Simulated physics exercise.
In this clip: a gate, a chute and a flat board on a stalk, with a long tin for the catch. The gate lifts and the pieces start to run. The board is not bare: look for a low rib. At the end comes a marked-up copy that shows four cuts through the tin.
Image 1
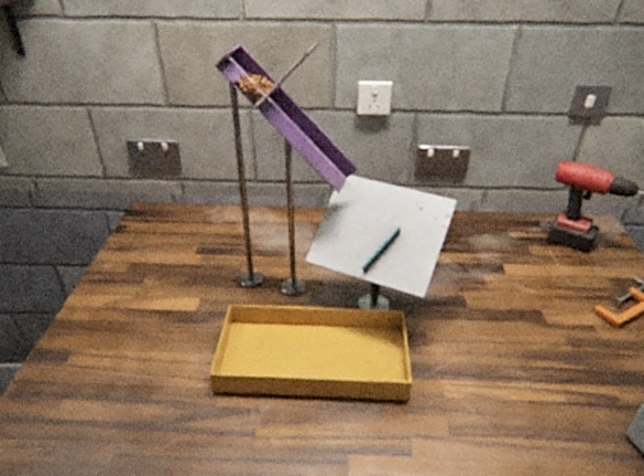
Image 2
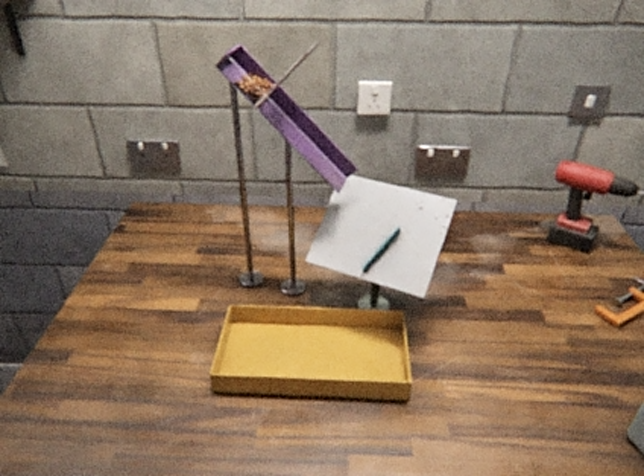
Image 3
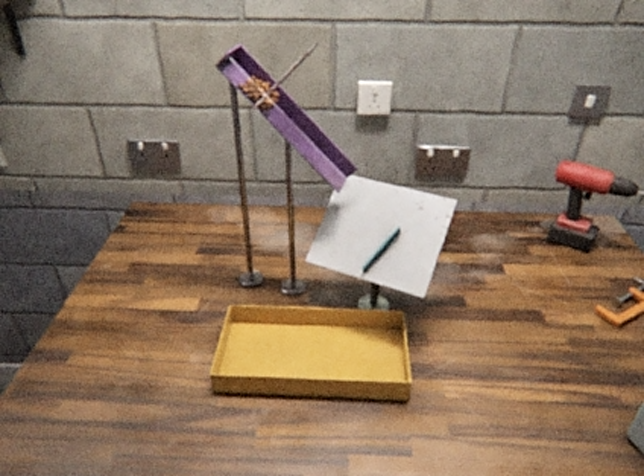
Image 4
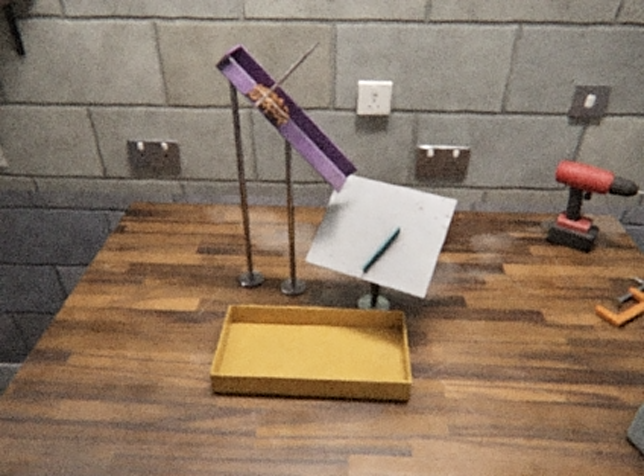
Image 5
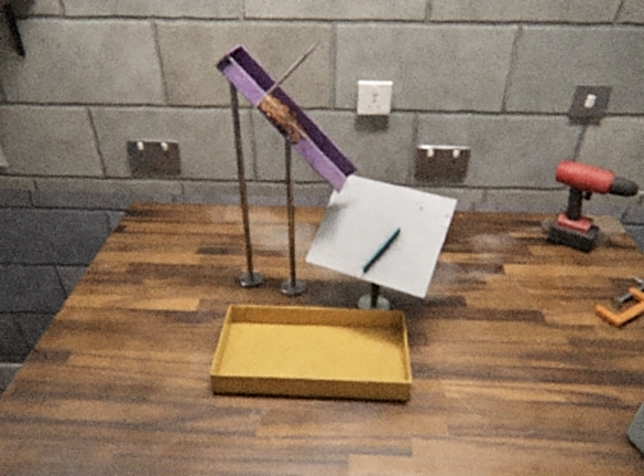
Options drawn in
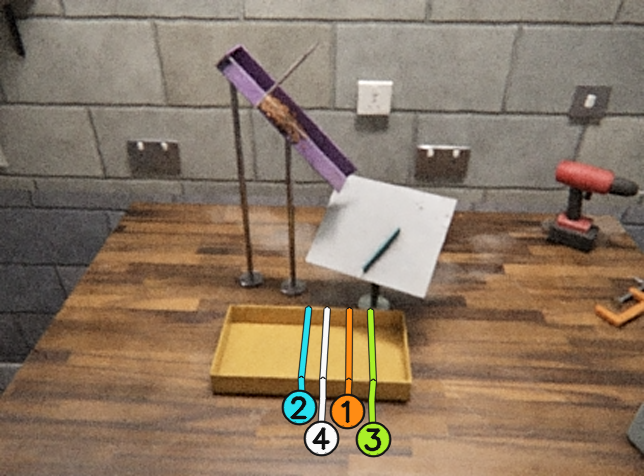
Small brown pieces slide down a sloping purple chute toward a tilted white board.
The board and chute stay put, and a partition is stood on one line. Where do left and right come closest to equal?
Choose 4.
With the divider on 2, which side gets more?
More lands on the right.
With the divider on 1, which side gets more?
Left.
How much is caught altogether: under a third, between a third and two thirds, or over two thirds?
Over two thirds.
On the marked copy, line 1 crosses the front rim at (348, 379); line 2 crosses the front rim at (301, 378); line 3 crosses the front rim at (373, 380); line 4 crosses the front rim at (322, 378).
If 1 is chosen, of what is caught, most on the left of the divider, a small part on the right.
If 2 is chosen, of what is caught, none on the left of the divider, all on the right.
If 3 is chosen, of what is caught, nearly all on the left of the divider, a small part on the right.
If 4 is chosen, of what is caught, about a third on the left of the divider, about two thirds on the right.
